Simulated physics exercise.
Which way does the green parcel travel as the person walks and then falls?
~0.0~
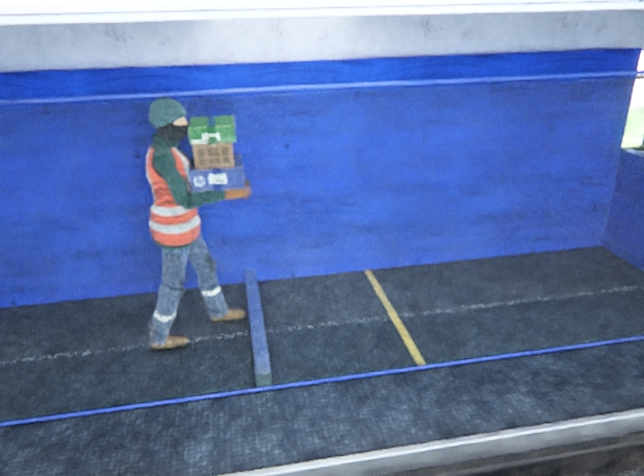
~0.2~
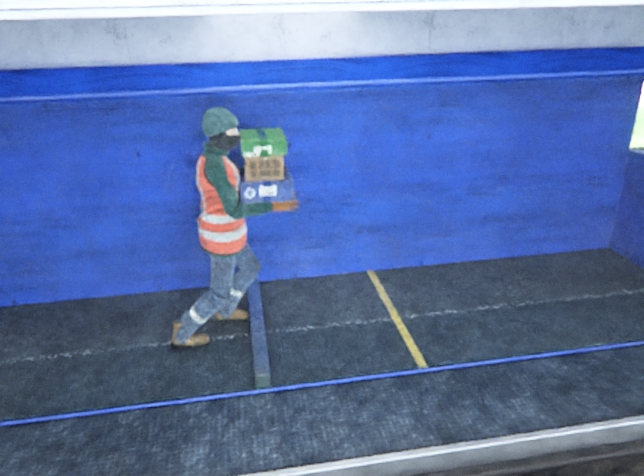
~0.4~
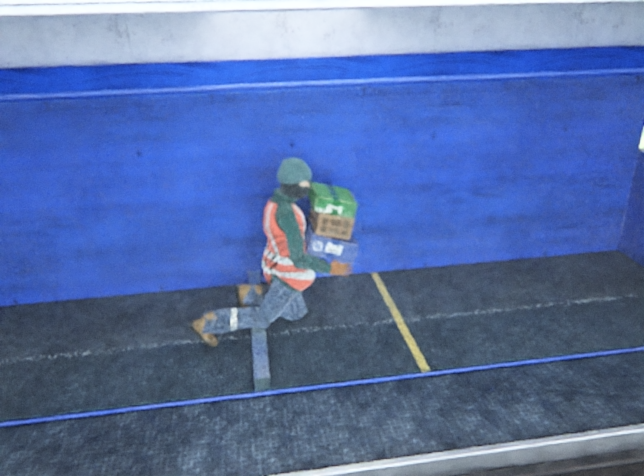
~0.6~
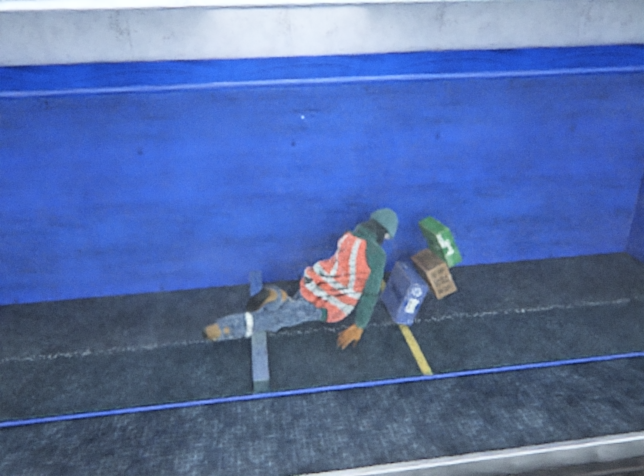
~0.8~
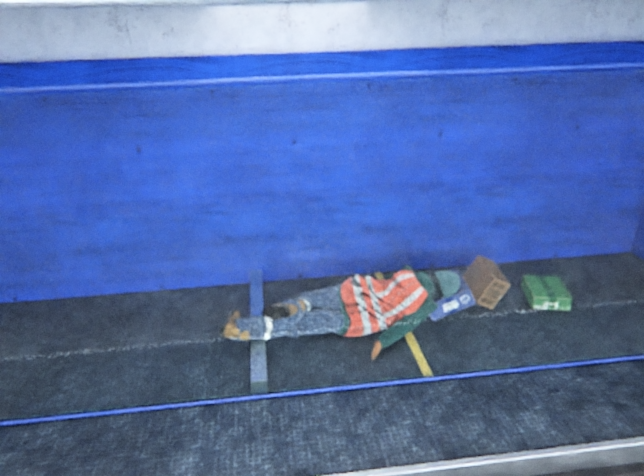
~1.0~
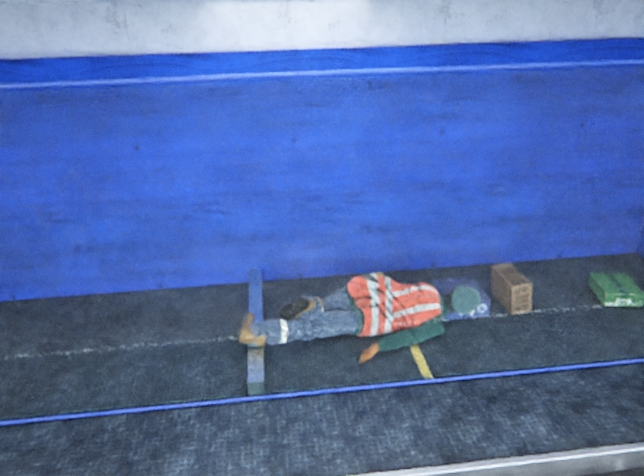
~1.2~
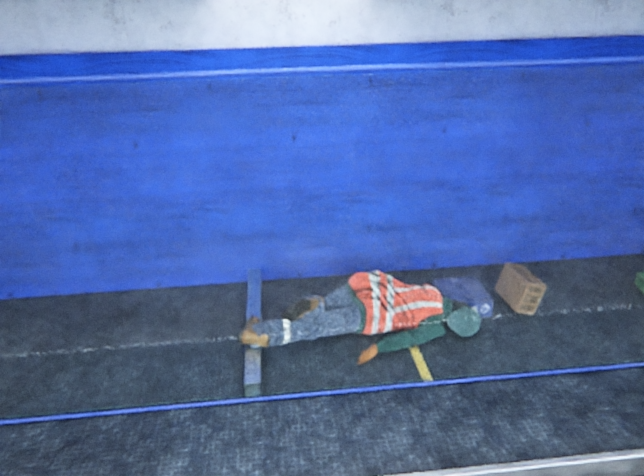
The green parcel travels to the right, first carried on top of the stack and then tumbling and sliding along the floor ahead of the other boxes.
The video shows a person in a green beanie and orange vest carrying three stacked boxes, falling forward over a low blue rail and dropping them. The person ends face down, with the blue, brown and green boxes past the yellow line, the green one farthest right.
